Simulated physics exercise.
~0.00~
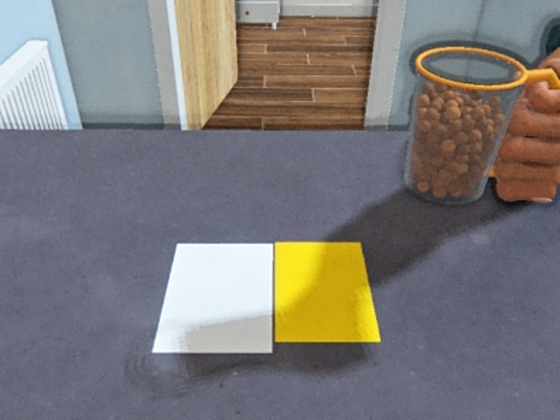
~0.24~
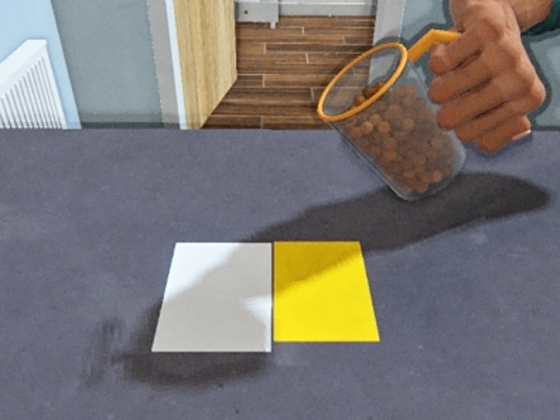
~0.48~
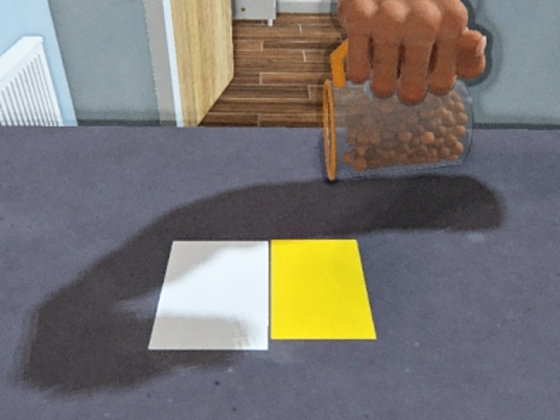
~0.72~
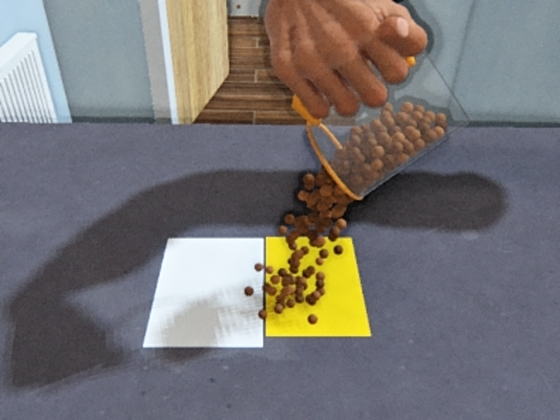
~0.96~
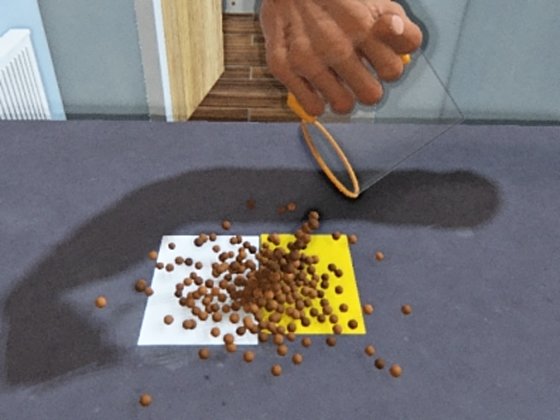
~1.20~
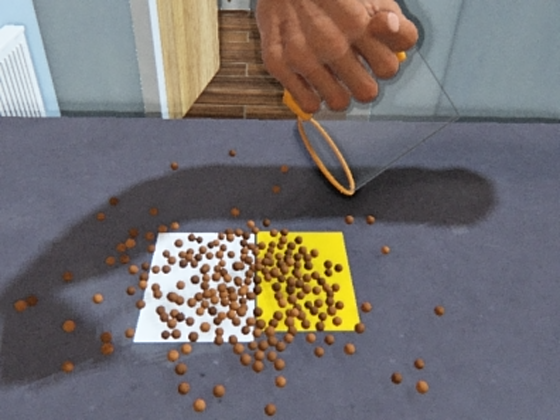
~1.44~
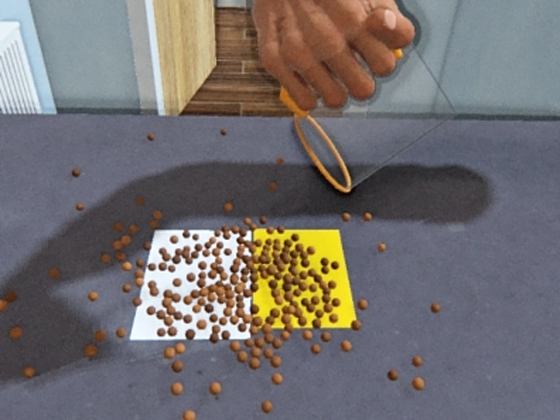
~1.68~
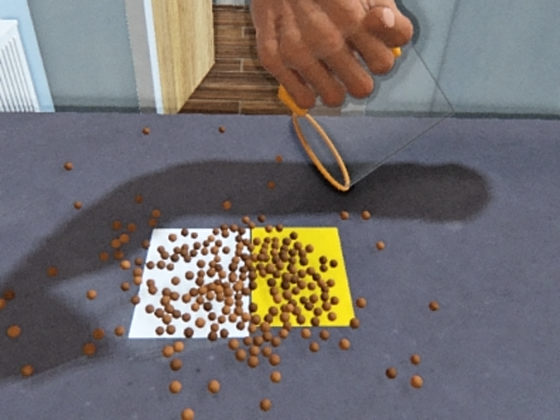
Brown cereal balls pour from a cup tipped by a hand, scattering over two mats and the table.
